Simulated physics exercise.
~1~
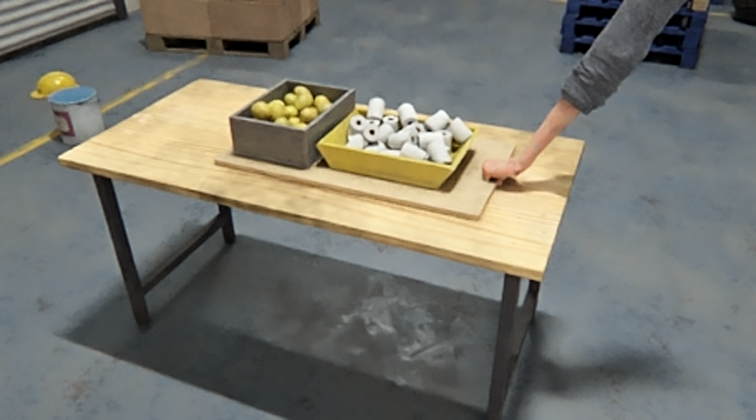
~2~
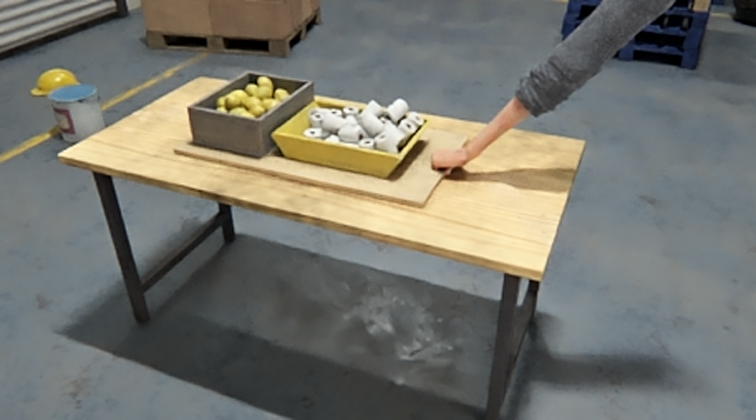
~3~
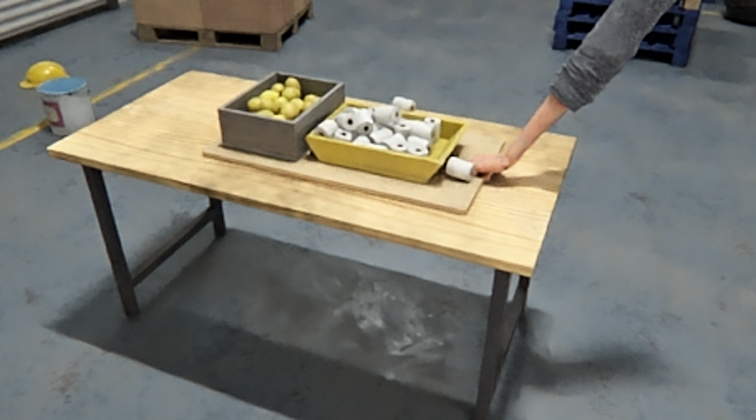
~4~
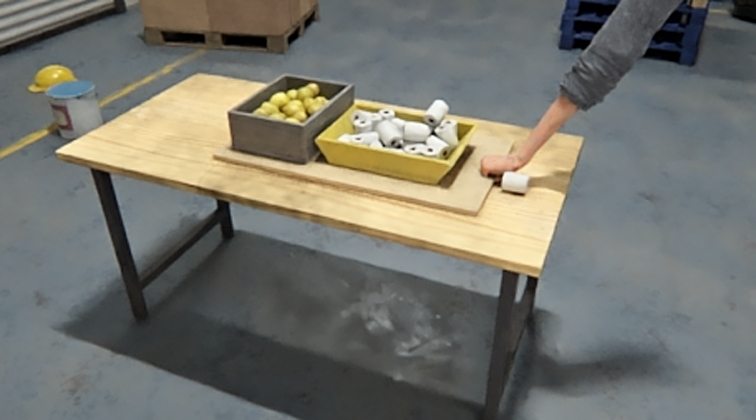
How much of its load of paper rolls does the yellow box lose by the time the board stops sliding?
It loses only a small part, fewer than one in six of its paper rolls. Most of them are still heaped in the yellow box at the end.
